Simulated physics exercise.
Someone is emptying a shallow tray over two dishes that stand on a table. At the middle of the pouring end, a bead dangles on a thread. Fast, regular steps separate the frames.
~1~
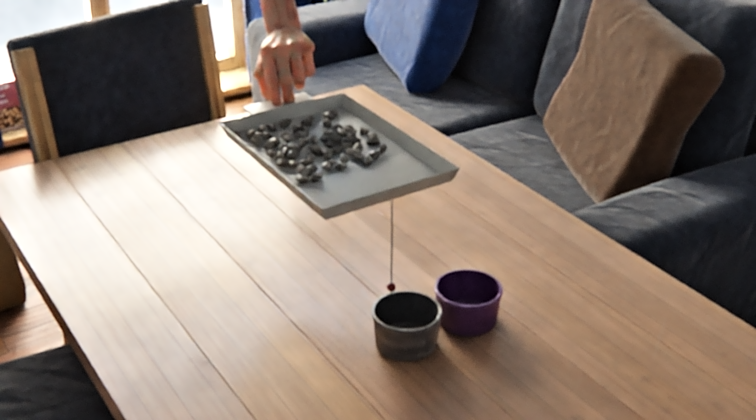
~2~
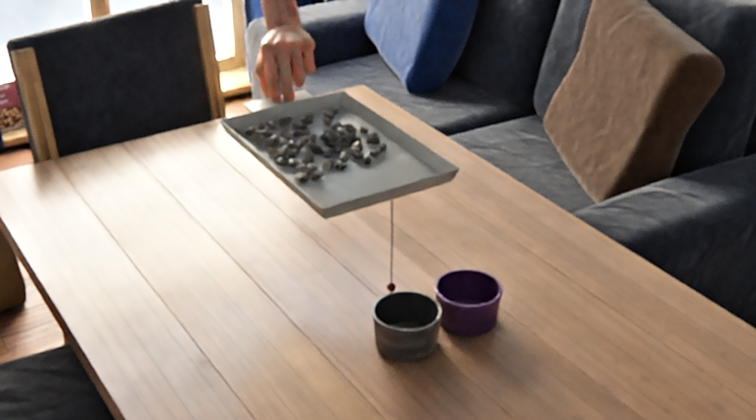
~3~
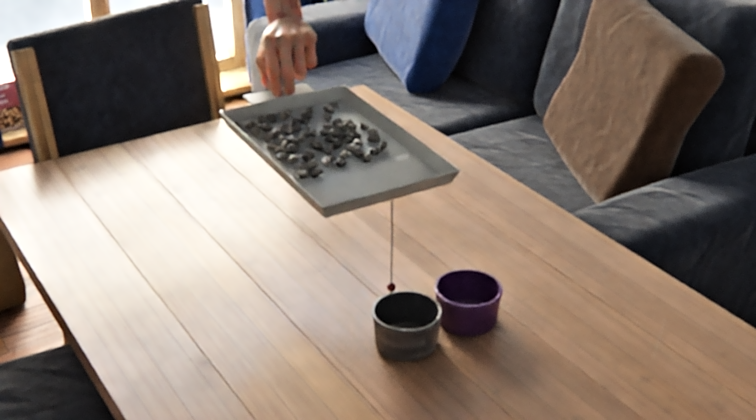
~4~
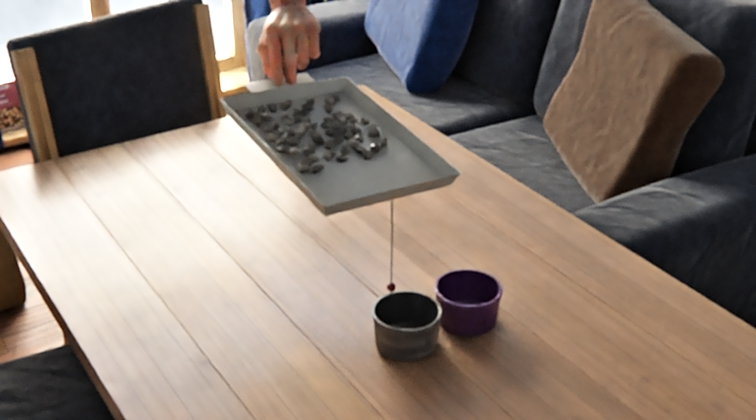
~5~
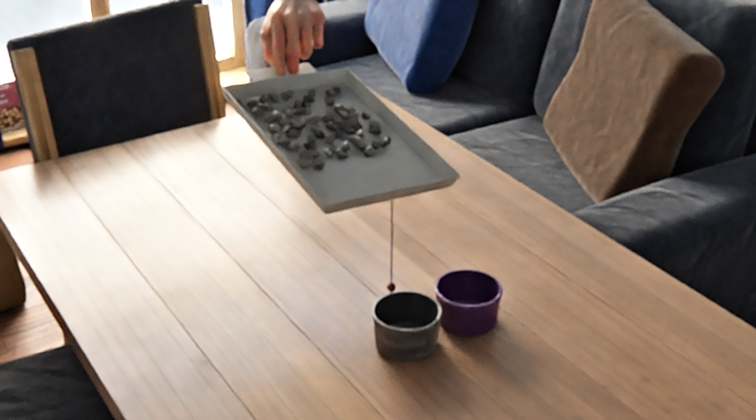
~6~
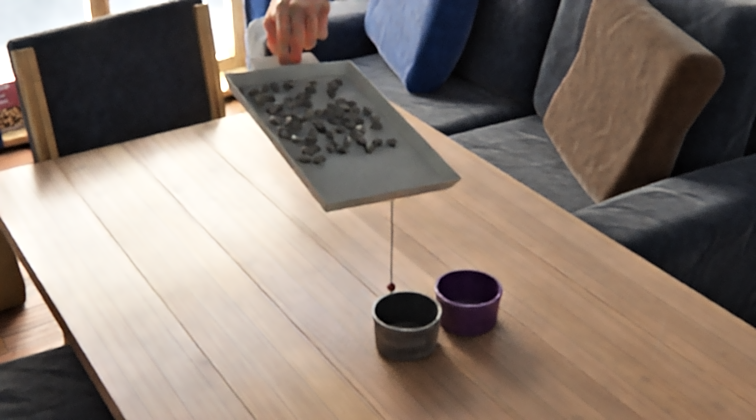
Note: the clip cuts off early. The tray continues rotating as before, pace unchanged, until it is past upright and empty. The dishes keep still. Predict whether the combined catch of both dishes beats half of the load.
I expect the dishes to receive the greater amount.
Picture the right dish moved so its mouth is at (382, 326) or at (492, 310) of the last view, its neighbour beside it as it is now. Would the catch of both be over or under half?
The first place gets a lesser share, the second a lesser share.
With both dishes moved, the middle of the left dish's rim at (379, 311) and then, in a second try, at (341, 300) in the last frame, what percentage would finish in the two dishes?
Respectively 60 % and 0 %.
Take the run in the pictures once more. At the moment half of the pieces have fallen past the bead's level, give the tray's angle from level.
Tilt: Around 80 degrees.
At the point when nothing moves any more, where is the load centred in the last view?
I'd place the middle at about (463, 311).
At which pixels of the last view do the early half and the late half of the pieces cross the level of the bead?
About (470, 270) to begin with, then about (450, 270).
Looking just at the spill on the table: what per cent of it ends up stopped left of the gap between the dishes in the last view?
30 %, roughly.
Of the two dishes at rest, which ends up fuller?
The one you want is the right of the two.
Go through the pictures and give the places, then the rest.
In the first picture, corners of the pouring end at (325, 205) and (452, 167), level; middle of the load at (314, 148), bits of gravel; left dish at (425, 340); right dish at (487, 316); bead on its thread at (391, 287).
In the second picture, corners of the pouring end at (325, 205) and (452, 167), level; middle of the load at (314, 146).
In the third picture, corners of the pouring end at (326, 203) and (453, 169), tipped barely, lowest at the right corner; middle of the load at (315, 142).
In the fourth picture, corners of the pouring end at (327, 202) and (453, 171), tipped a little, lowest at the right corner; middle of the load at (315, 135).
In the fifth picture, corners of the pouring end at (328, 200) and (454, 173), tipped a little, lowest at the right corner; middle of the load at (316, 128).
In the sixth picture, corners of the pouring end at (329, 199) and (454, 176), tipped clearly, lowest at the right corner; middle of the load at (318, 122); left dish at (425, 340); right dish at (487, 316).
Soon after the last picture, tray tipped steeply; nearly all on the tray; a stray few in the air.
A little later, tray tipped right over; about a quarter on the tray; a small part in the left dish; about half in the right dish; a small part outside both; a small part in the air.
Later still, tray tipped past a quarter turn; a small part in the left dish; about two thirds in the right dish; about a third outside both.
At rest, tray tipped past a quarter turn; a small part in the left dish; about two thirds in the right dish; about a third outside both.
